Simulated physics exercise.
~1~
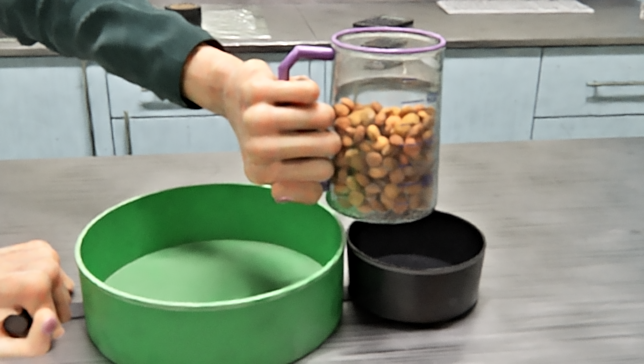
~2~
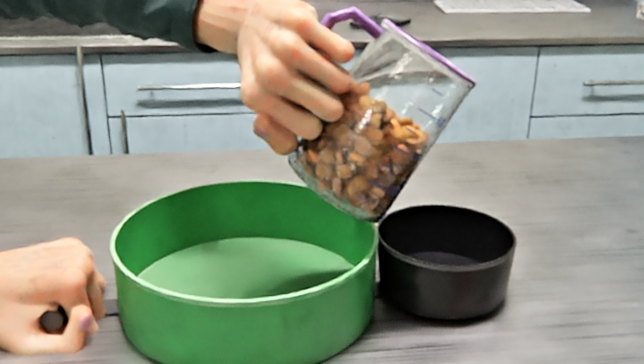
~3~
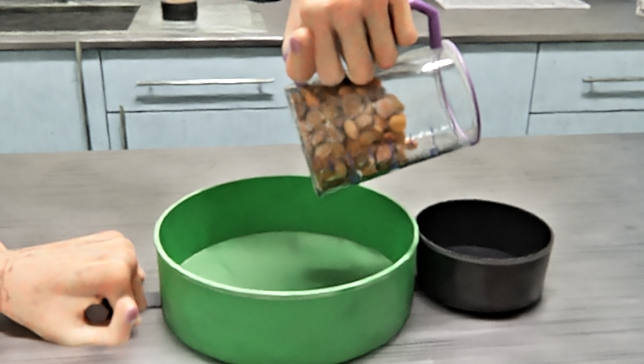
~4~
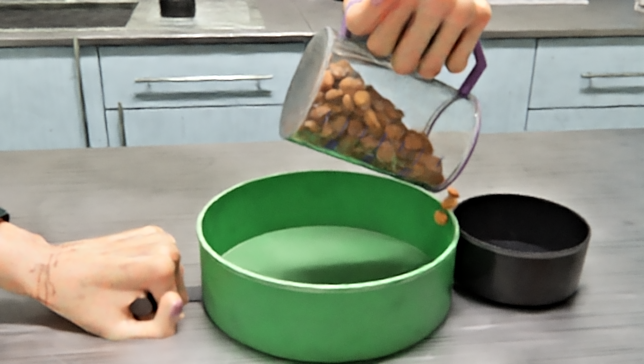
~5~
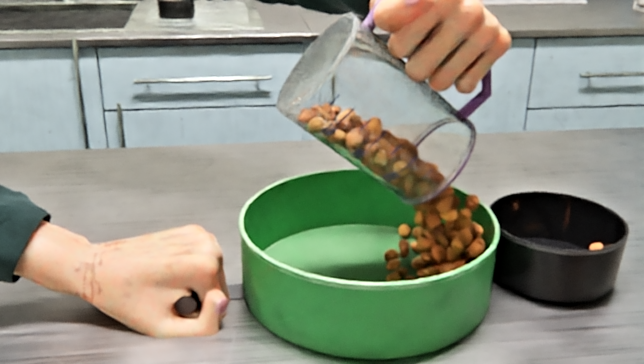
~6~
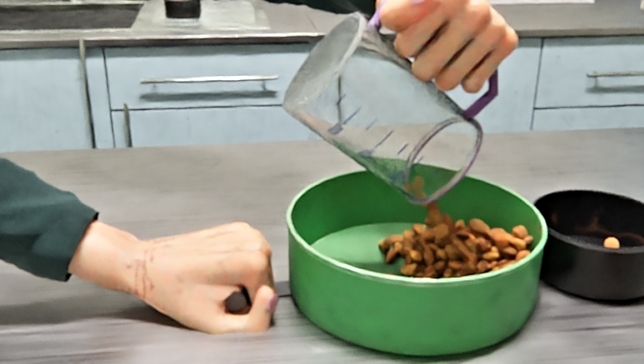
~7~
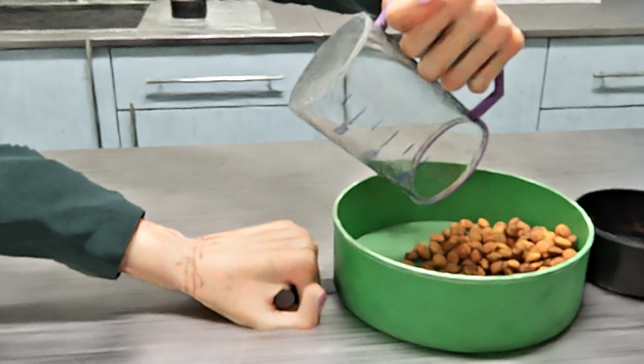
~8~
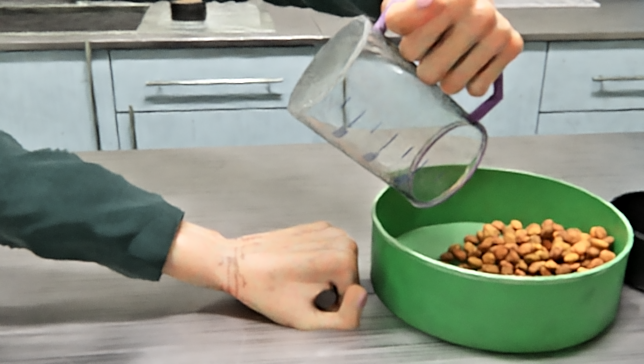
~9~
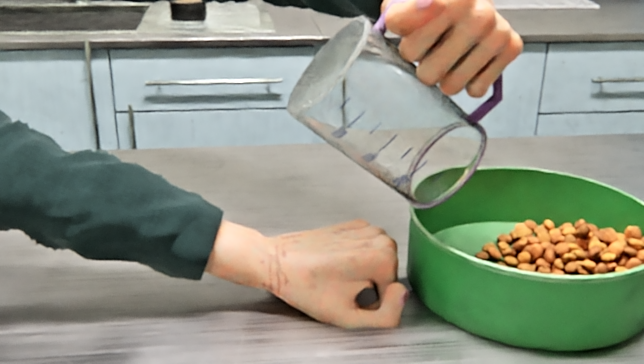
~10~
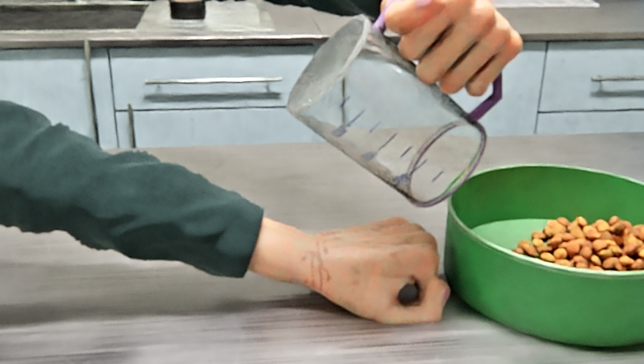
The video shows a hand tipping a clear jug of brown kibble over a green pot while another hand moves the pot and a black dish rightward; the kibble pours out, one piece landing in the dish, and the emptied jug stays tilted beside the filled pot.
